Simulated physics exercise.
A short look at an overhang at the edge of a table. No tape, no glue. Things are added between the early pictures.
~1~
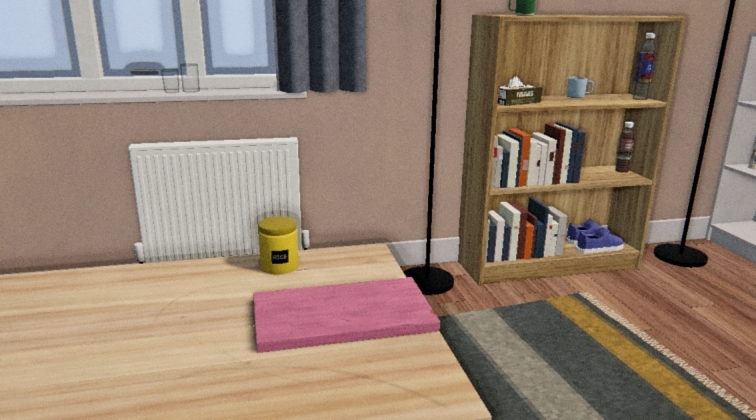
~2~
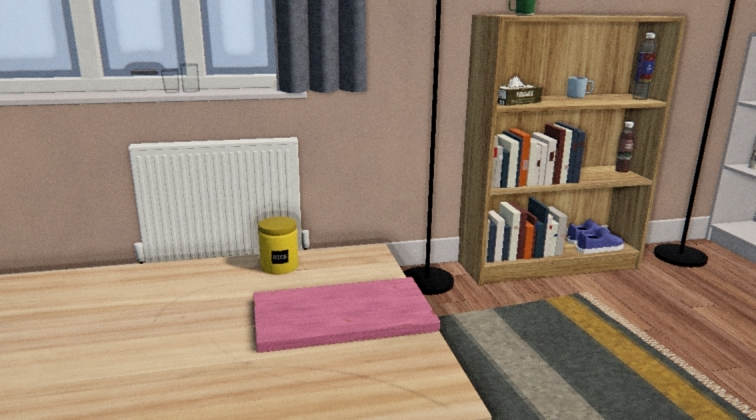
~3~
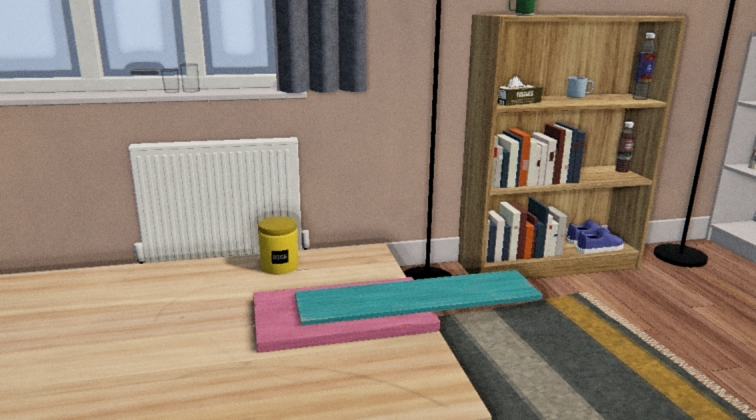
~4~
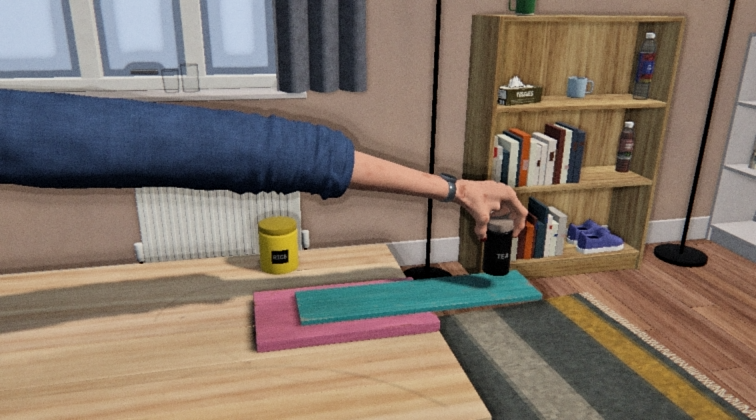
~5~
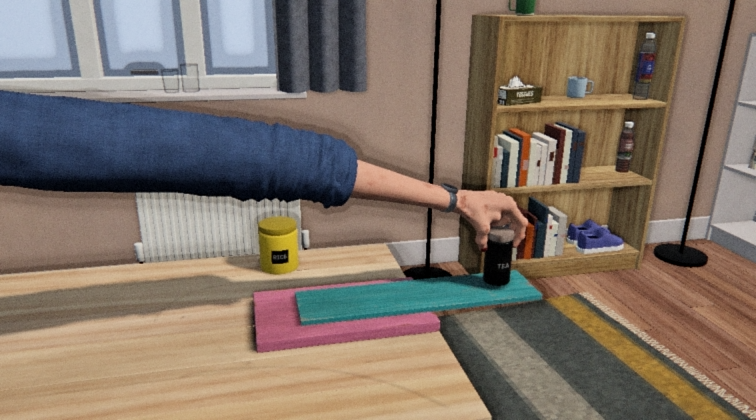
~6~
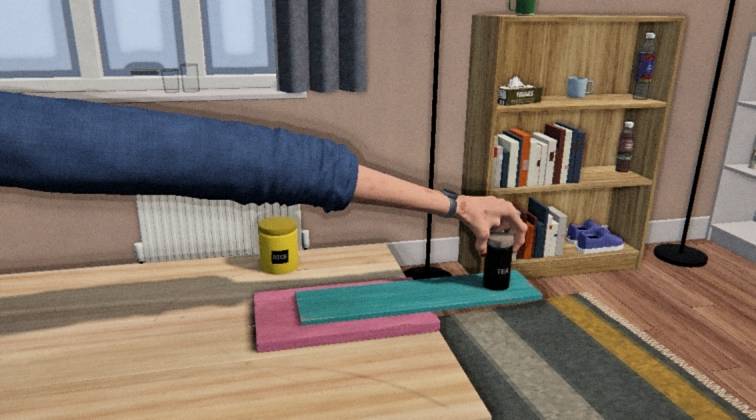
A turquoise plank appeared on top of a pink slab, sticking out past the table's edge, and then a hand reached in from the left and lowered a black shaker onto its right end.
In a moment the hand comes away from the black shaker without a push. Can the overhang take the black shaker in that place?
In the end the plank comes down.
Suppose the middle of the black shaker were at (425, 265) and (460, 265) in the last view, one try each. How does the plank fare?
In the first case it keeps its balance; in the second case it tips off the edge.
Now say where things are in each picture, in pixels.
In the first picture, the last thing is not in view yet; yellow jar (279, 245).
In the second picture, the last thing is not in view yet; pink slab (343, 311).
In the third picture, the last thing is not in view yet; turquoise plank (418, 295).
The fourth picture shows on its way; black shaker (498, 246); yellow jar (279, 245).
The fifth picture shows on its way; black shaker (498, 256); pink slab (343, 311).
The sixth picture shows in place under the hand; black shaker (498, 261); turquoise plank (418, 295).
Then, 0.50 s later than the last frame, black shaker now down on the floor or falling; turquoise plank tilted by 63°.
Then, 0.60 s later than the last frame, turquoise plank now down on the floor or falling.
Then, 0.70 s later than the last frame, things are still on the move.
Then, 0.90 s later than the last frame, as before.
When it is over, down on the floor or falling, turquoise plank and black shaker; the other 2 as before. The plank tips off the edge.
